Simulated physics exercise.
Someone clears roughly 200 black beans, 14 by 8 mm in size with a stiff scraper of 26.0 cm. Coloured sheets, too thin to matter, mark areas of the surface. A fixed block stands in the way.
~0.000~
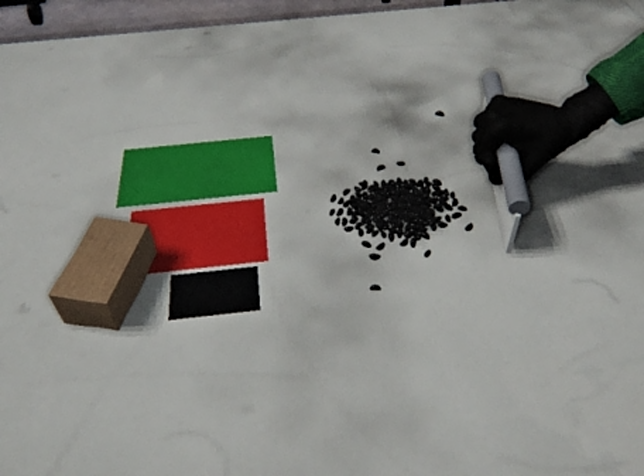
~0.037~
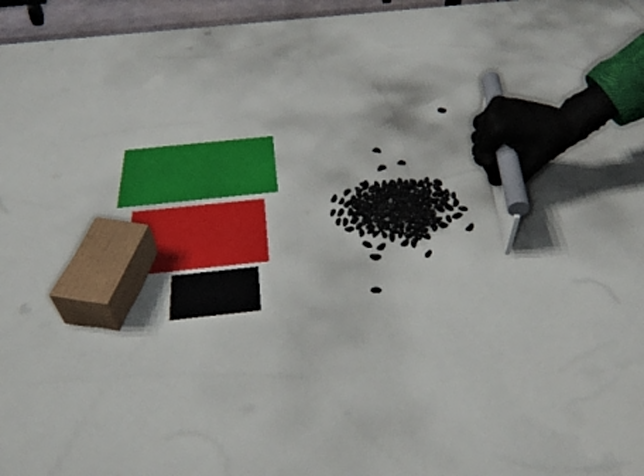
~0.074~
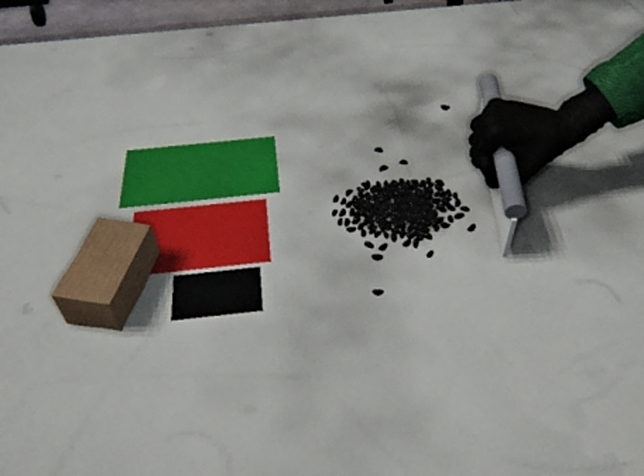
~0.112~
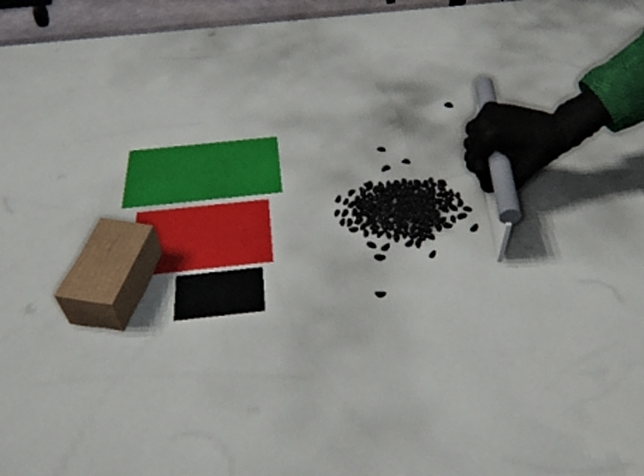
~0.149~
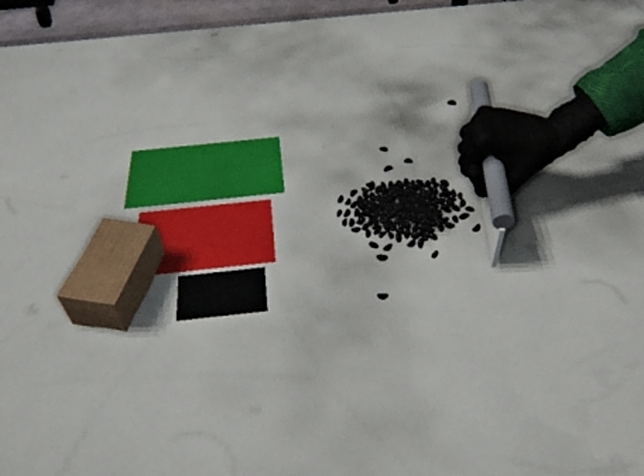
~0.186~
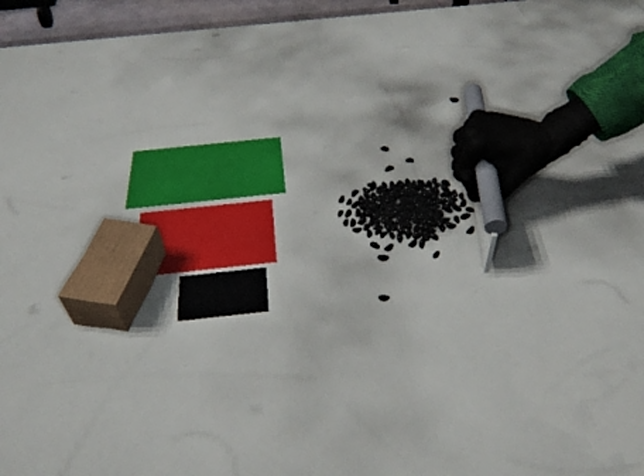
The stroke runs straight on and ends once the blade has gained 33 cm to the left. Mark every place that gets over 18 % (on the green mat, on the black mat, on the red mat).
On the green mat: Under; on the black mat: Over; on the red mat: Over.
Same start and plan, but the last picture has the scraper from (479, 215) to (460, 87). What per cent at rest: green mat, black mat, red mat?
Green mat 45, black mat 0, red mat 20.
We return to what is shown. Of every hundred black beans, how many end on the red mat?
About 40 per cent.
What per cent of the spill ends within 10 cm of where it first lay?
Roughly 10 per cent.
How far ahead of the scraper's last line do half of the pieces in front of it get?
Roughly 3 cm.
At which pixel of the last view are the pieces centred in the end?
Near (252, 240).
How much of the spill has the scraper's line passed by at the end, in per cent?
Some 25 per cent.
After 0.58 s, scraper 19 cm from its start, spill 15 cm wide; off the mats 100 %.
After 0.98 s, scraper 34 cm from its start, spill 22 cm wide; black mat 10 %, red mat 25 %, off the mats 60 %.
After 1.31 s, scraper 37 cm from its start, spill 23 cm wide; black mat 25 %, red mat 40 %, green mat 5 %, off the mats 35 %.
At rest (2.3 s), black mat 25 %, red mat 40 %, green mat 5 %, off the mats 35 %.
